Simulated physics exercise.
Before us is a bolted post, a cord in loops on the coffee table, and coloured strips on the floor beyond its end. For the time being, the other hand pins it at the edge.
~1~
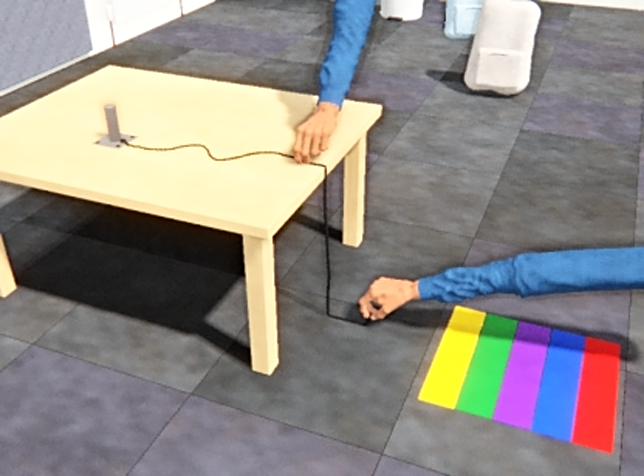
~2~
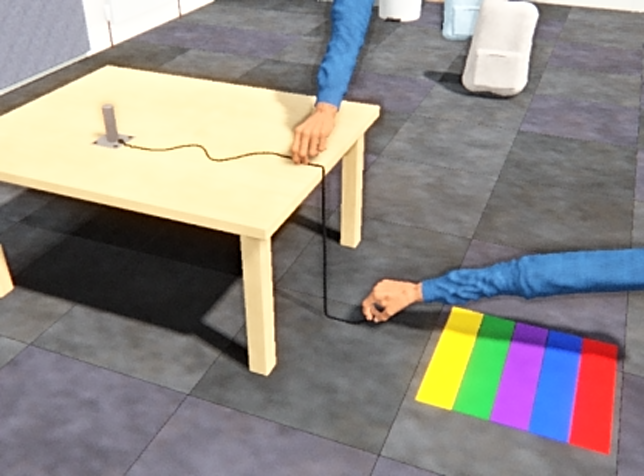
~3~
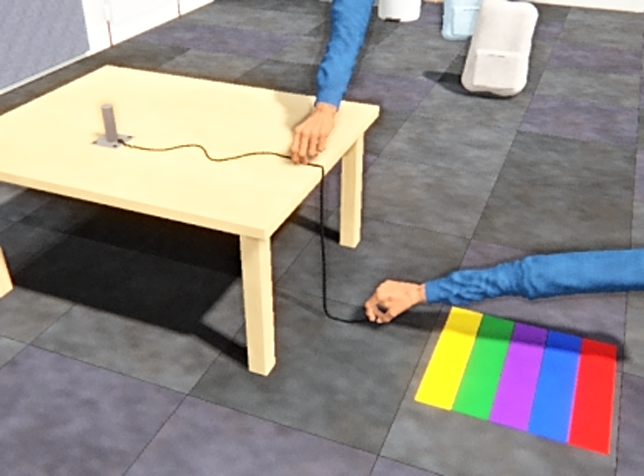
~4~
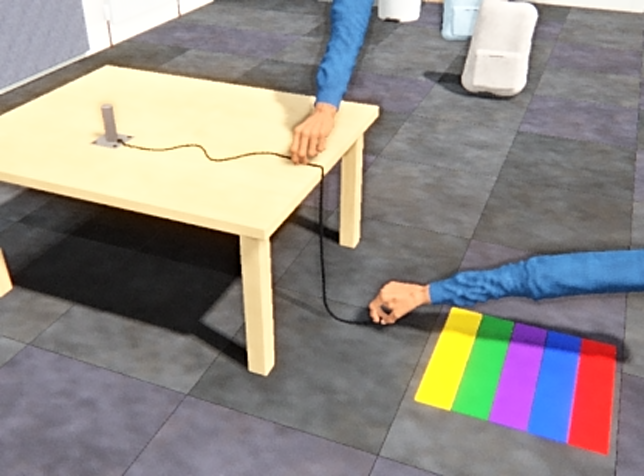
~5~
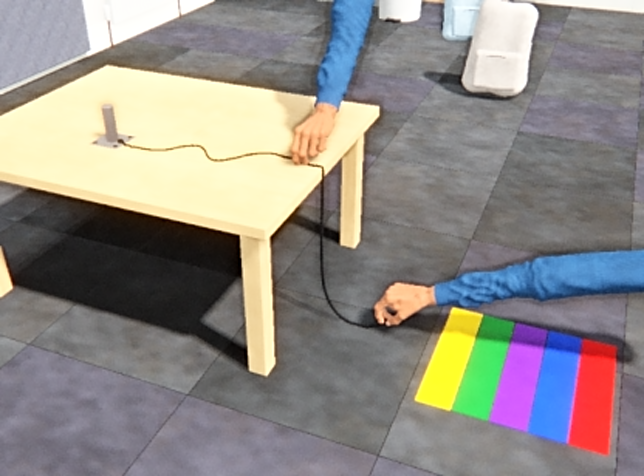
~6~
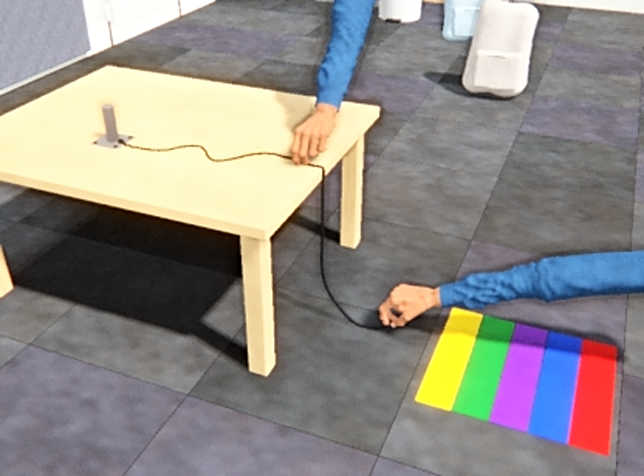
At a coffee table, one hand pins a dark cord while another slowly draws its end right.
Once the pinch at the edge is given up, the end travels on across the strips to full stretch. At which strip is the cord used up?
At the purple one.
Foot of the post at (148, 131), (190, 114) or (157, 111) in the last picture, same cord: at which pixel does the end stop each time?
Try by try, around (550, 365), (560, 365) and (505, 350).
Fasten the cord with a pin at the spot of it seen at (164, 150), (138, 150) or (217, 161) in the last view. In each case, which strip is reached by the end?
The end stops at purple, then purple, then green.
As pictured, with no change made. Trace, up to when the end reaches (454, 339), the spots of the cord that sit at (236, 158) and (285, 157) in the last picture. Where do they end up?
You'll see them at (263, 161) and then at (314, 168).
Early on, end near (454, 339); over yellow.
Midway, end near (499, 350); over green.
At the end of the slack, end near (525, 357); over purple. It halts on the purple strip.
